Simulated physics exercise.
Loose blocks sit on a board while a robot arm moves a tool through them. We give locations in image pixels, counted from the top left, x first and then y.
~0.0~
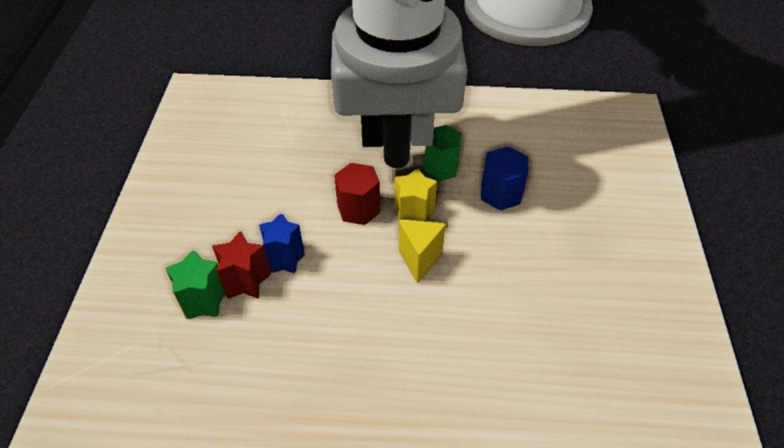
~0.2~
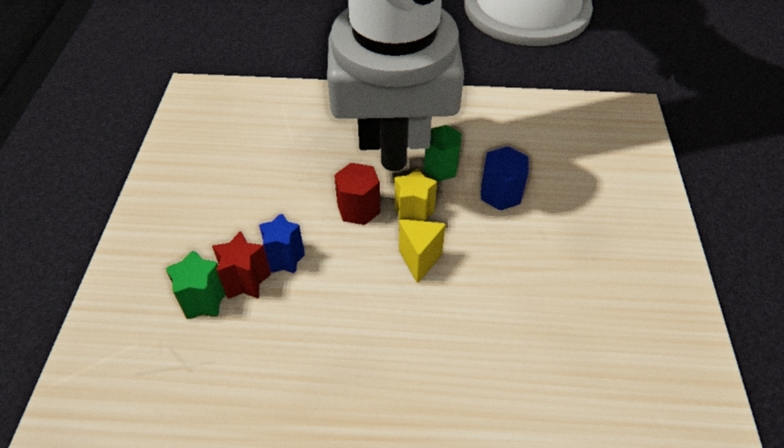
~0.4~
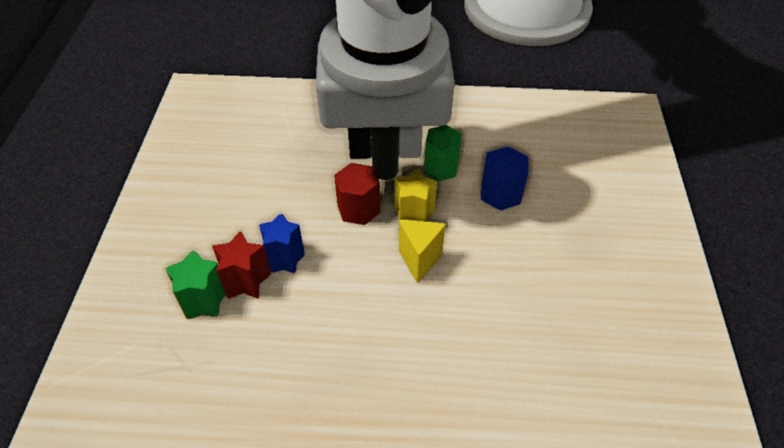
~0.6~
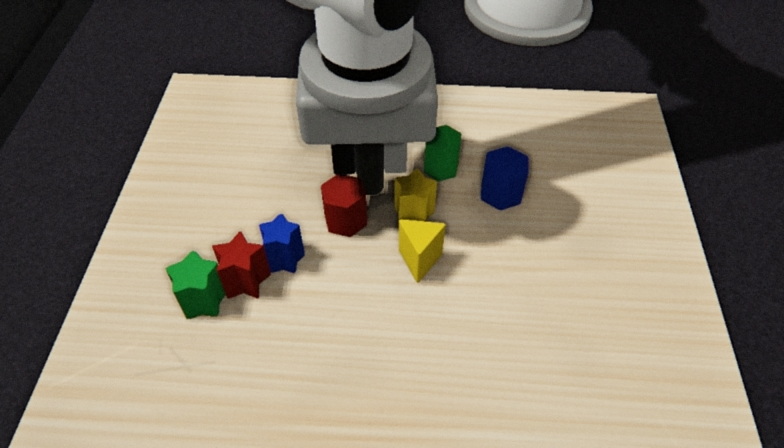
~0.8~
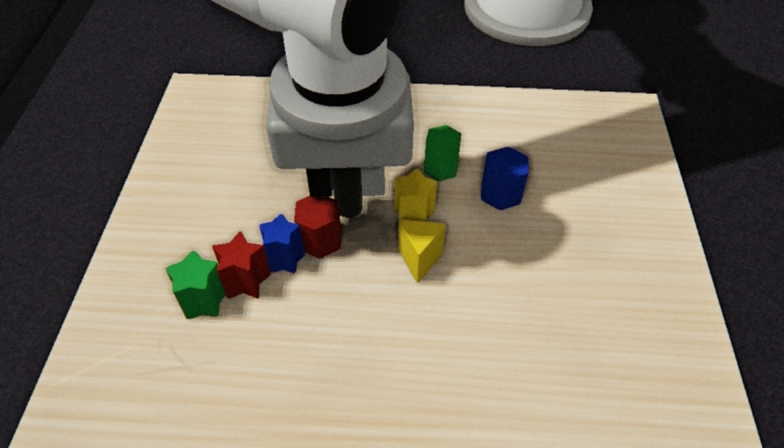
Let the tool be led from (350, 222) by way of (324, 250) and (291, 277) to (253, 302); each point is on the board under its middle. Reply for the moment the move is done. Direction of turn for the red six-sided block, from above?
Viewed from above, clockwise.
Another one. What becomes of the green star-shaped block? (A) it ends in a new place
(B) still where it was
I'll go with A - it ends in a new place.
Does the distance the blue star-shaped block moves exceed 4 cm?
Yes - that is the case.
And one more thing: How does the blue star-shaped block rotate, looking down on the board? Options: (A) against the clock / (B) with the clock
(A)
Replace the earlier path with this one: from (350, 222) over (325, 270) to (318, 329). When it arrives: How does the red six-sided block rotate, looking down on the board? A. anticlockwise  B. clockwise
B
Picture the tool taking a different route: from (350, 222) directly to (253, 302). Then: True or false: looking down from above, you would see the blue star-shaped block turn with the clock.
The claim does not hold.
The first path, step by step. One third of the way, tool at (321, 237); green star-shaped block at (169, 279); red star-shaped block at (213, 267); blue star-shaped block at (240, 242); red six-sided block at (283, 231), turned 35° clockwise.
Two thirds of the way, tool at (288, 264); green star-shaped block at (151, 289), turned 25° clockwise; red star-shaped block at (198, 273), turned 25° anticlockwise; blue star-shaped block at (208, 241), turned 30° anticlockwise; red six-sided block at (248, 239), turned 90° clockwise.
At the end, tool at (249, 289); green star-shaped block at (151, 289), turned 25° clockwise; red star-shaped block at (197, 273), turned 30° anticlockwise; blue star-shaped block at (199, 239), turned 45° anticlockwise; red six-sided block at (242, 238), turned 110° clockwise.
